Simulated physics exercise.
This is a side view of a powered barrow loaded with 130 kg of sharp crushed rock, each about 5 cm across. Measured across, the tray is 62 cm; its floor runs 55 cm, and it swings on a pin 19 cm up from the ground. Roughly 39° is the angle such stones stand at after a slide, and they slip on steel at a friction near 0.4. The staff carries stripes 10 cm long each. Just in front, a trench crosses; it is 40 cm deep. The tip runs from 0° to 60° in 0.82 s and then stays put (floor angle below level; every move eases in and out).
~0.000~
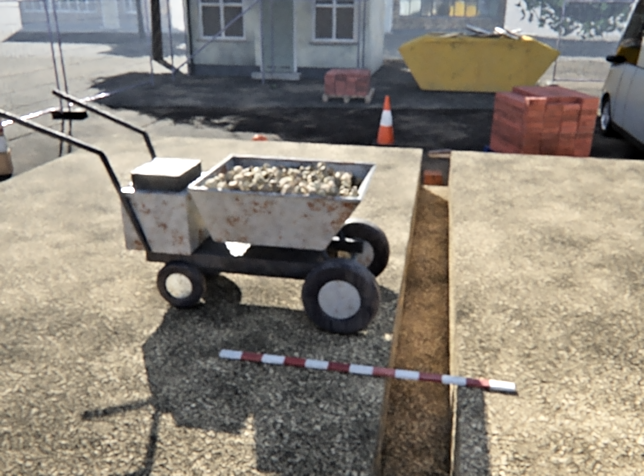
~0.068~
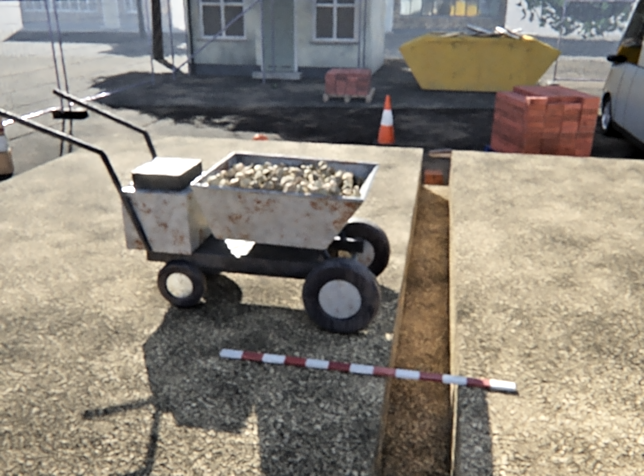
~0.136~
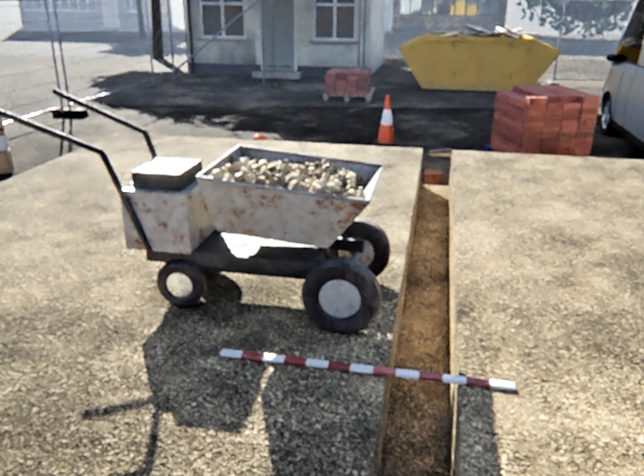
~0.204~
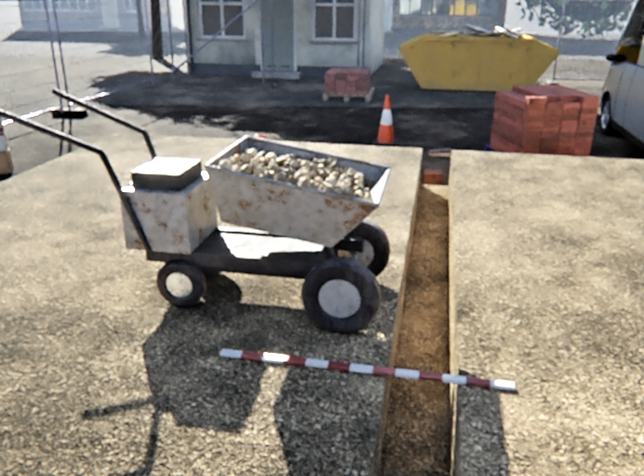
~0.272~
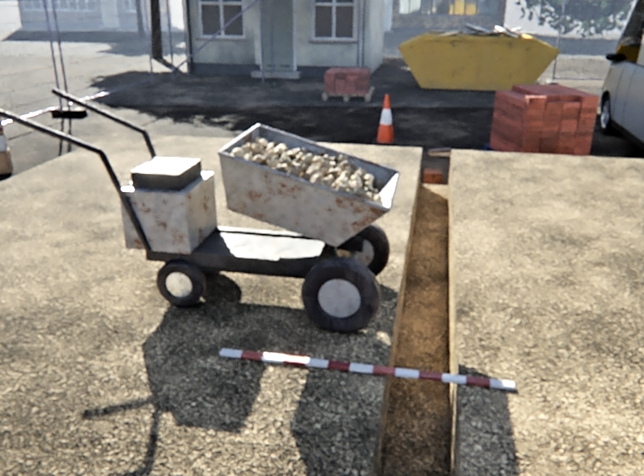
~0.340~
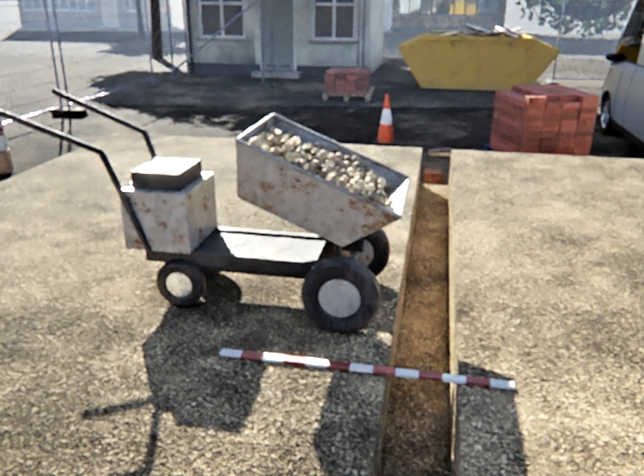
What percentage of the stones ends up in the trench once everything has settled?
About 8 per cent.
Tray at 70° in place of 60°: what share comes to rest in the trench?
With that change, near 20 per cent.
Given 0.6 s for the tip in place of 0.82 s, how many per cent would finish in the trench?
It'd be some 5 per cent.
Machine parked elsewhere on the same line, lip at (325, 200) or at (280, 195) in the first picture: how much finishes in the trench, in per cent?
First spot about 25, second spot about 35 per cent.
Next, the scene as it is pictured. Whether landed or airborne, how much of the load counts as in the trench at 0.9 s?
I'd put it near 0 per cent.
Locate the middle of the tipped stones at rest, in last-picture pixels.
Look at roughly (492, 312).
After 0.6 s the floor is at 51°; 100 % in the tray; the foremost stones are at (432, 235).
After 0.9 s the floor is at 60°; 90 % in the tray, 2 % in the trench, 8 % past the trench; the foremost stones are at (499, 316).
After 1.3 s the floor is at 60°; 66 % in the tray, 2 % in the trench, 32 % past the trench; the foremost stones are at (588, 334).
After 3.2 s the floor is at 60°; 59 % in the tray, 8 % in the trench, 34 % past the trench; the foremost stones are past the picture's edge.
